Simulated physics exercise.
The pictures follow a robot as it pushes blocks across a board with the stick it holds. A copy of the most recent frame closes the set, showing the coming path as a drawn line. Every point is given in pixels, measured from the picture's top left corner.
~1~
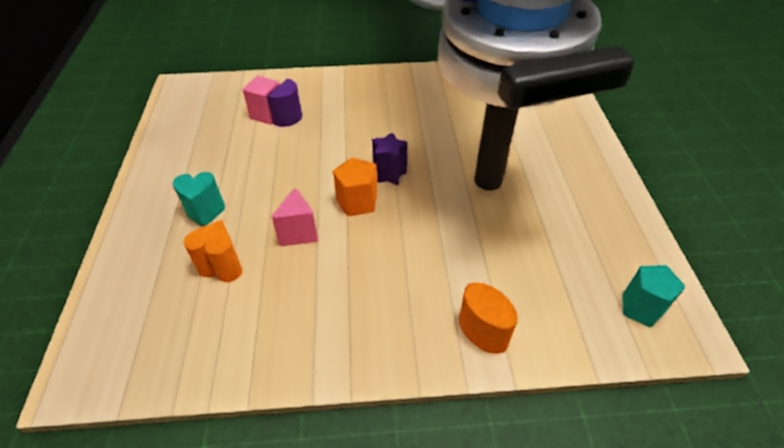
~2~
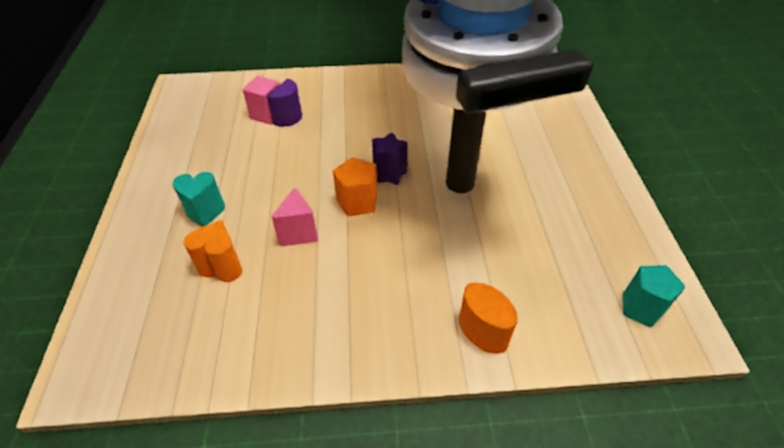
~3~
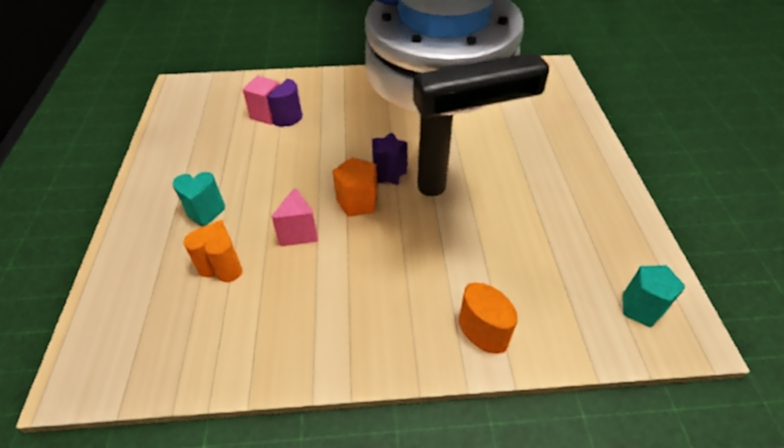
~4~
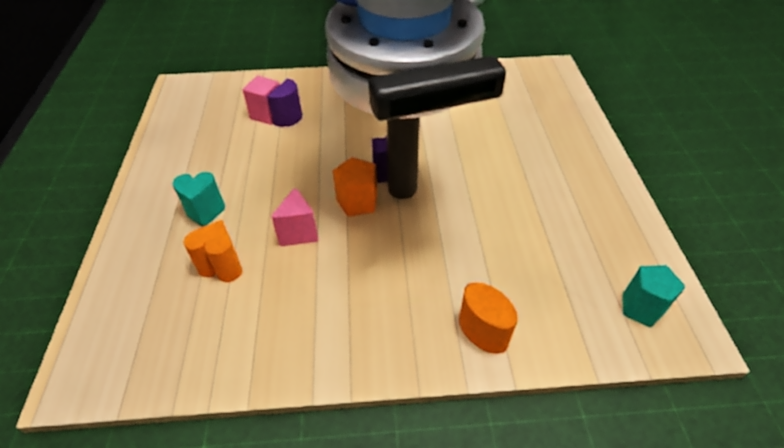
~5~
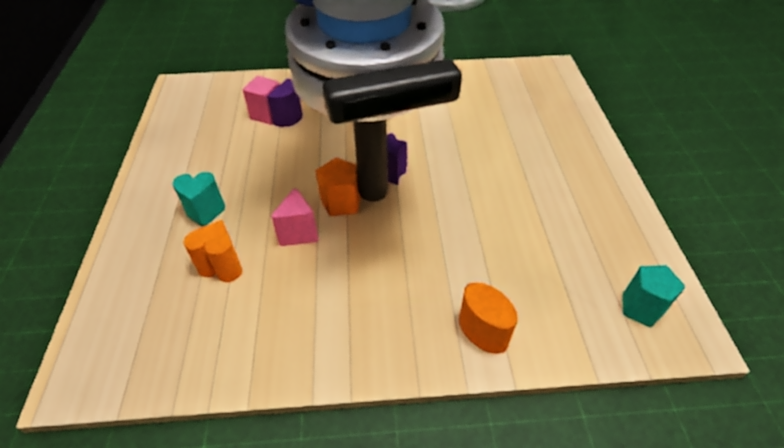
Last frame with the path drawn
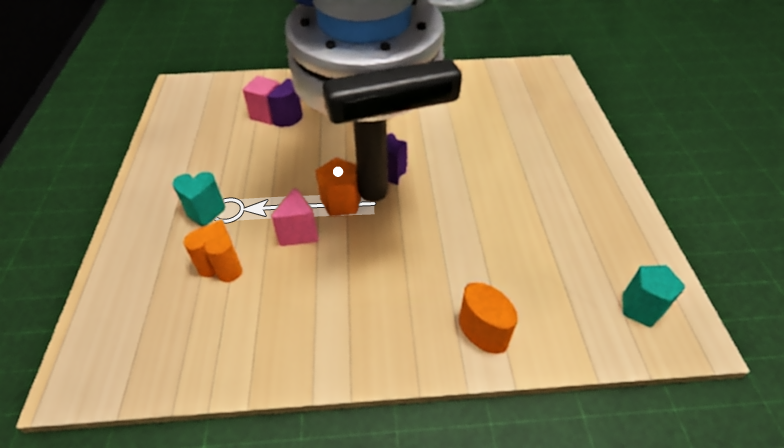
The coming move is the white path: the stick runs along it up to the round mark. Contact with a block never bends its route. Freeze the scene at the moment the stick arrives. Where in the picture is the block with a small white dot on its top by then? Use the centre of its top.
Its top face will be centred at roughly (195, 164).
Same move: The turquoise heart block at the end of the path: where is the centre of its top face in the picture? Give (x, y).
It is at (163, 181).
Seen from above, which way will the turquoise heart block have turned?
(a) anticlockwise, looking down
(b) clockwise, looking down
The answer is a.
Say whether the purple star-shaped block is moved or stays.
Same place.
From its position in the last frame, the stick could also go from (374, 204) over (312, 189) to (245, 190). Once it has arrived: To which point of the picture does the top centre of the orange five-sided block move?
It will likely be found at (205, 178).
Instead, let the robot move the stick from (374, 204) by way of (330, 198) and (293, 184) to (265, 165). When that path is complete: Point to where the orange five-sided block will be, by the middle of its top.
For the centre of its top, I'd go with (250, 166).
Path on the board, straight from (374, 204) to (228, 210); the dot is on the orange five-sided block.
What follows on the original path. One third of the way, stick at (324, 194); orange five-sided block at (287, 172).
Two thirds of the way, stick at (273, 196); orange five-sided block at (236, 171), turned 15° clockwise.
At the end, stick at (223, 199); turquoise heart block at (163, 181), turned 75° anticlockwise; pink triangular piece in place; orange five-sided block at (195, 164), turned 50° clockwise; purple star-shaped block in place.
